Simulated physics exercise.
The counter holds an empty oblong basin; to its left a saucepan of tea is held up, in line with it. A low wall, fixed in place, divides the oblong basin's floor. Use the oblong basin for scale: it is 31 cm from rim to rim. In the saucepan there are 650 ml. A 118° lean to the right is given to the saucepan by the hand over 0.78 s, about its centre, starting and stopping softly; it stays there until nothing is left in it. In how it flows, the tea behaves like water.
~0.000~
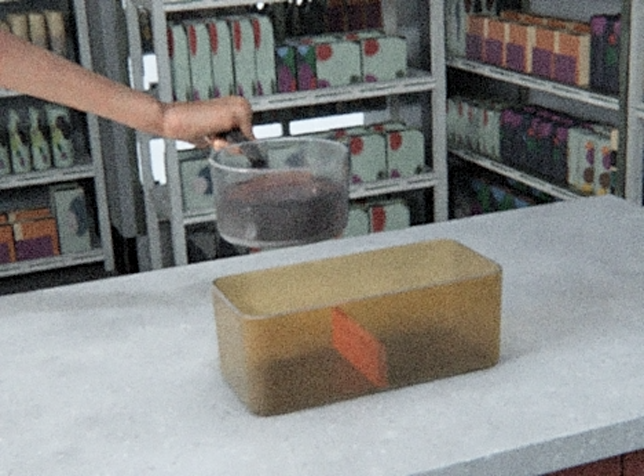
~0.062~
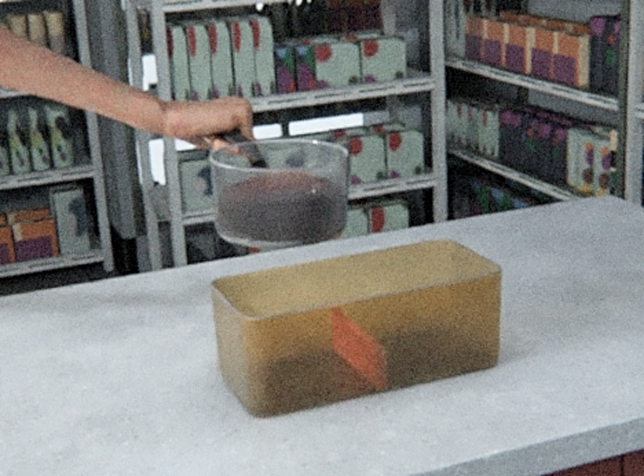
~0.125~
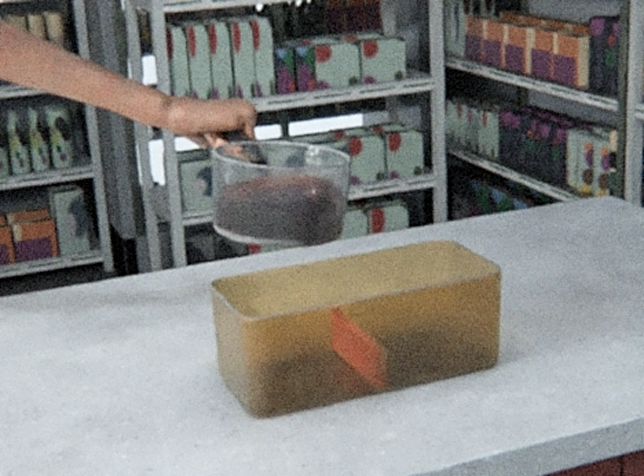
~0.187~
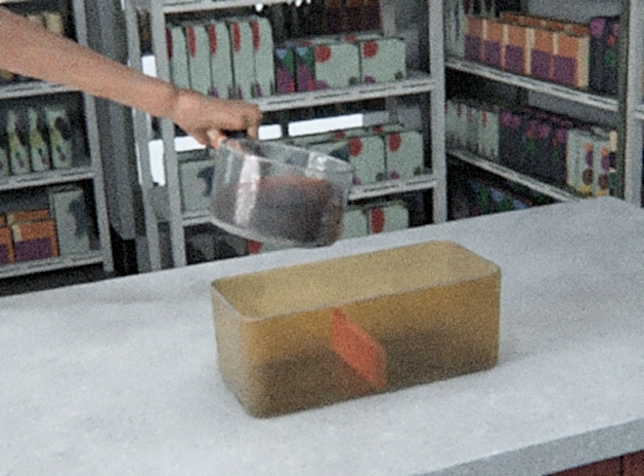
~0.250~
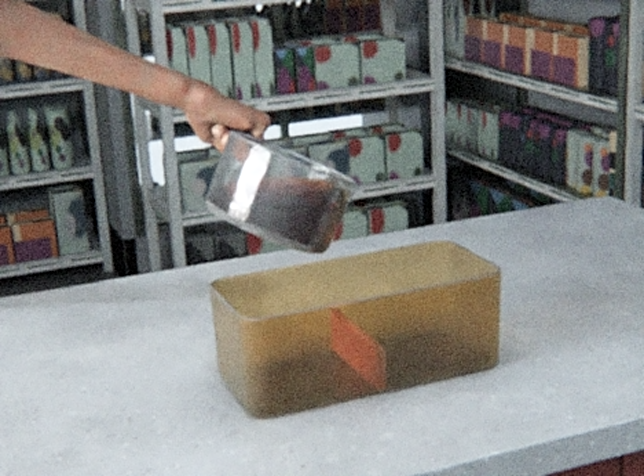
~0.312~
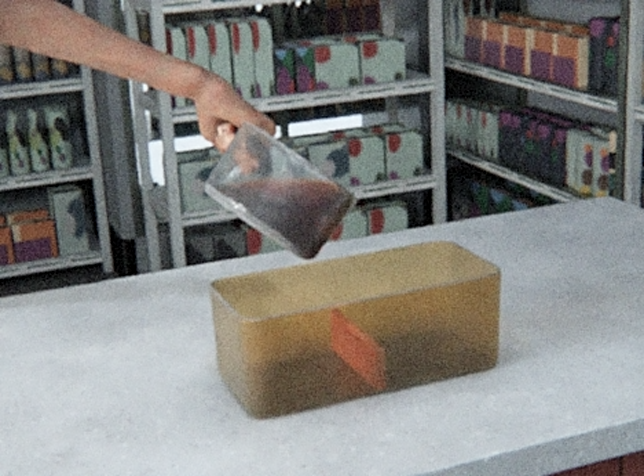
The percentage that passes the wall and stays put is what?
It is about 62 per cent.
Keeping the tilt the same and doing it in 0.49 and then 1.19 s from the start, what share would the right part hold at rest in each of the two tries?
I'd expect close to 50 per cent and then close to 75 per cent.
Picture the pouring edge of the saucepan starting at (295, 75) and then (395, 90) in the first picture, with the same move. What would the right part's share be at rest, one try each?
Result: 35 per cent, then 80 per cent.
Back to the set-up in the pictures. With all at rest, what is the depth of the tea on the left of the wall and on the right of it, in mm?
Final reading - left some 12 mm, right some 22 mm.
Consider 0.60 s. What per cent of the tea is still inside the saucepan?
28 %.
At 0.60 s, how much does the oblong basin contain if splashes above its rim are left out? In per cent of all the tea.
Estimate - around 48 in a hundred parts.
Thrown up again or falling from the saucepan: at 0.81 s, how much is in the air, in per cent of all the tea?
5 per cent or so.
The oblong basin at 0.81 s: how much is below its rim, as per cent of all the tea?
Some 92 percent.
After 0.60 s the tilt is 103° and 27 per cent is still to pour, 2 is left of the wall and 46 right of it.
After 0.81 s the tilt is 118° and 3 per cent is still to pour, 28 is left of the wall and 64 right of it.
After 1.04 s the tilt is 118° and 0 per cent is still to pour, 37 is left of the wall and 63 right of it.
After 1.28 s the tilt is 118° and 0 per cent is still to pour, 37 is left of the wall and 63 right of it.
In the end 37 per cent lies left of the wall, 62 right of it and 1 outside.
